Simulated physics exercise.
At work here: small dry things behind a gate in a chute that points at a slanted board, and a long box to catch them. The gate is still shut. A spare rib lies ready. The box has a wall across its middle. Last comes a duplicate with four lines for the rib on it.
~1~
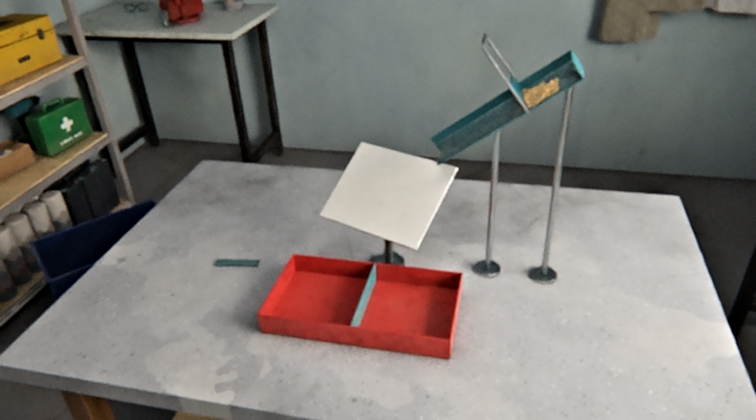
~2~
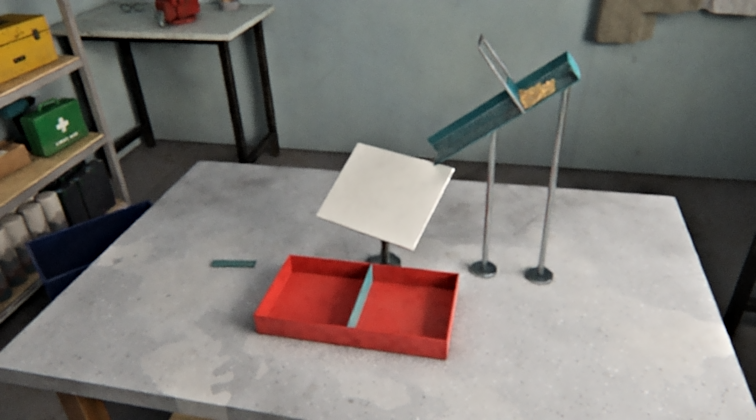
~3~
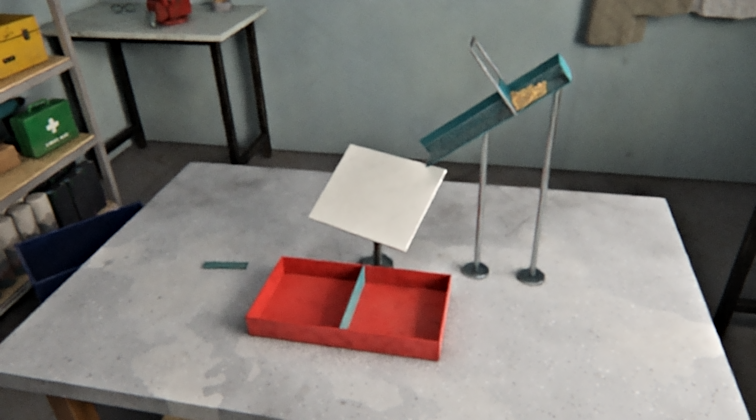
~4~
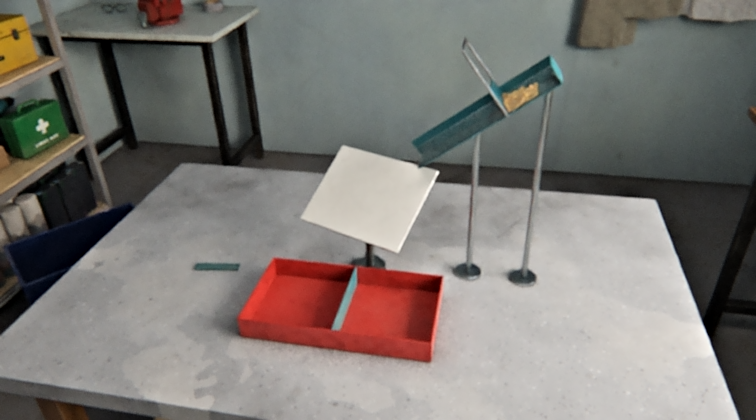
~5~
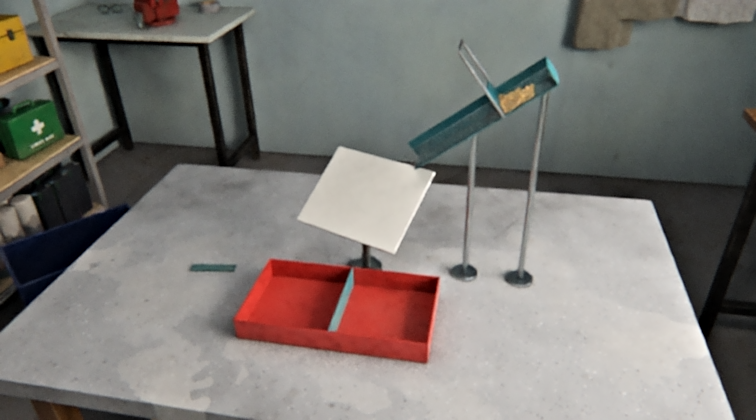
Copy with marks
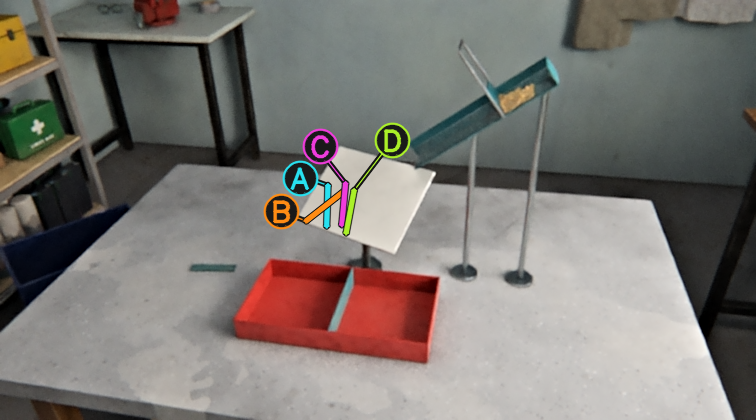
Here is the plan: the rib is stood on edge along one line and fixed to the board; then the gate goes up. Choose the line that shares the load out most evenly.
D beats the others.
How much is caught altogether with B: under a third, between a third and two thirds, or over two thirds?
It is over two thirds.
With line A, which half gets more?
More lands on the left.
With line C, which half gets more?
Left.
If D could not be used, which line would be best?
The answer is C.
On the marked copy, line A from (327, 185) to (326, 226); line B from (343, 191) to (306, 220); line C from (345, 183) to (341, 224); line D from (354, 190) to (346, 232).
Choosing A, of what is caught, all in the left half, none in the right.
Choosing B, of what is caught, all in the left half, none in the right.
Choosing C, of what is caught, most in the left half, about a quarter in the right.
Choosing D, of what is caught, about half in the left half, about half in the right.
